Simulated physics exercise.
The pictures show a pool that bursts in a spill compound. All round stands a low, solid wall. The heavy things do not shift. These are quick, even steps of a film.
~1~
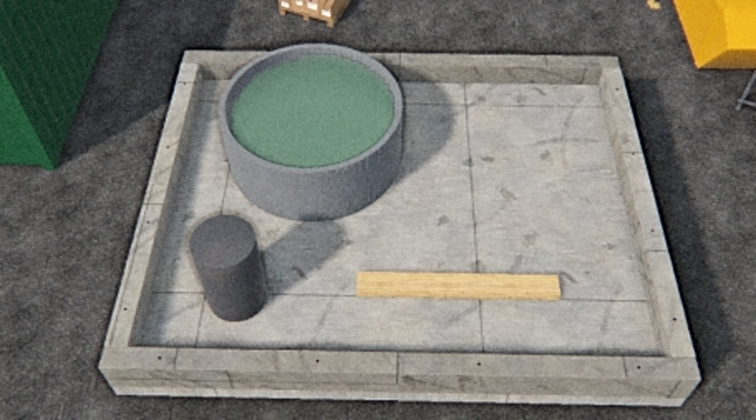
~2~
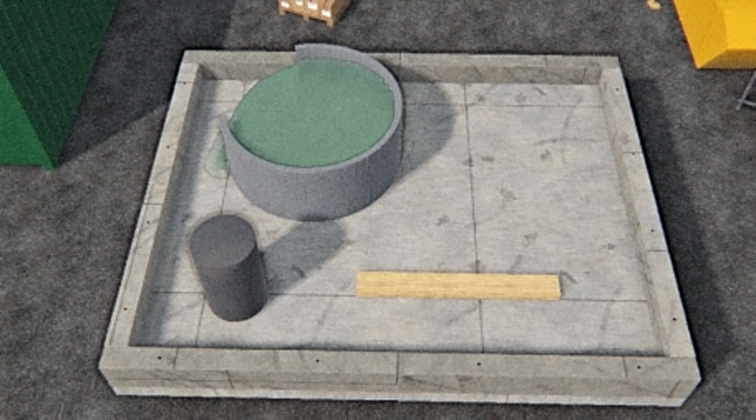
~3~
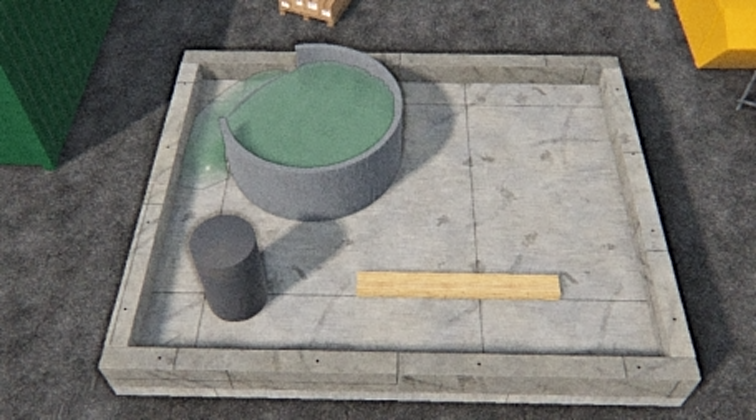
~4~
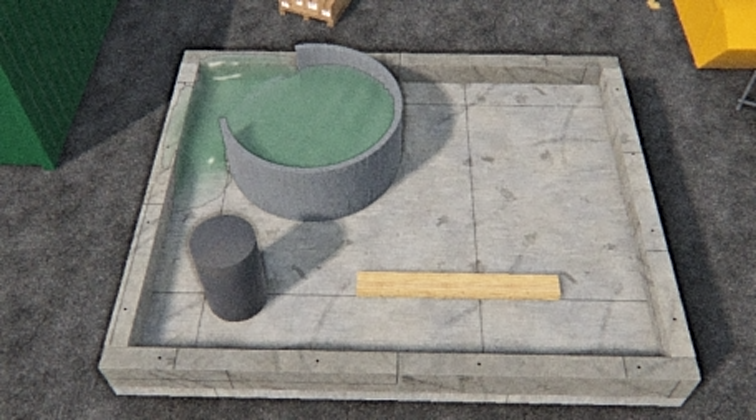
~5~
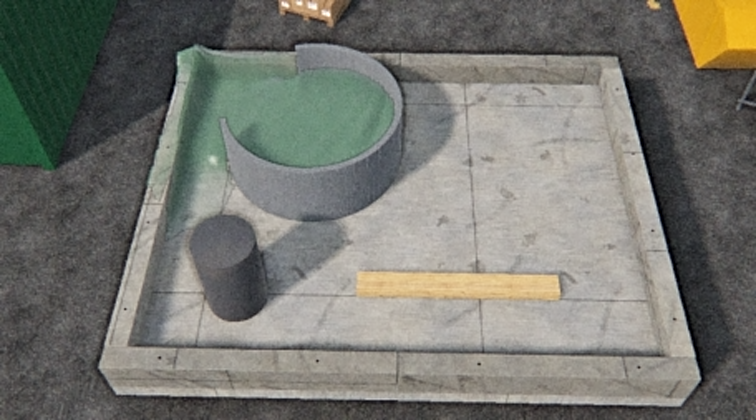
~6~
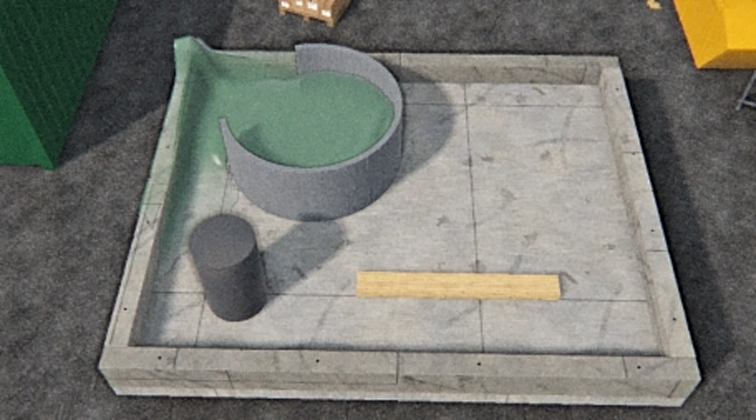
A round grey tank of green water stands at the back left of a low-walled concrete compound, seen from above by a still camera. In front are a dark grey cylinder and a pale wooden beam lying flat, with green and yellow objects outside the wall. The tank's left side opens, and water pours out leftward, spreads into the back corner, rises against the walls and creeps forward along the left side.
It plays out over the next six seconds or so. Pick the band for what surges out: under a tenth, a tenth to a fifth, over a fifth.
It loses above a fifth.
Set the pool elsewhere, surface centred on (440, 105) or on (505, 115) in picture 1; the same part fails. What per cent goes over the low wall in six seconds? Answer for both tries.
Near 18 and 12 in a hundred.
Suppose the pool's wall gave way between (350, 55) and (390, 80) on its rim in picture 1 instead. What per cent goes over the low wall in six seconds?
I make it 8 per cent.
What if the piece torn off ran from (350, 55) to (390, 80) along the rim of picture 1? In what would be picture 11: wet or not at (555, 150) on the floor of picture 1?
There: Flooded.
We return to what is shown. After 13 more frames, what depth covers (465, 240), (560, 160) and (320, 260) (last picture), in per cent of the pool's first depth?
Roughly 0, 2 and 6 per cent, in turn.
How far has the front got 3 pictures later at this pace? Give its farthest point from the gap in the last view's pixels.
I would point to (138, 360).
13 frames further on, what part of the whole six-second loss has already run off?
I make it 95 per cent.
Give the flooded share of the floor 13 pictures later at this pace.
Roughly 50 per cent.
A moment on, water covers 20 % of the floor; the low wall has let 6 % over.
Next, water covers 25 % of the floor; the low wall has let 12 % over.
Then, water covers 45 % of the floor; the low wall has let 23 % over.
Later, water covers 70 % of the floor; the low wall has let 24 % over.
In the end, water covers 80 % of the floor; the low wall has let 24 % over.
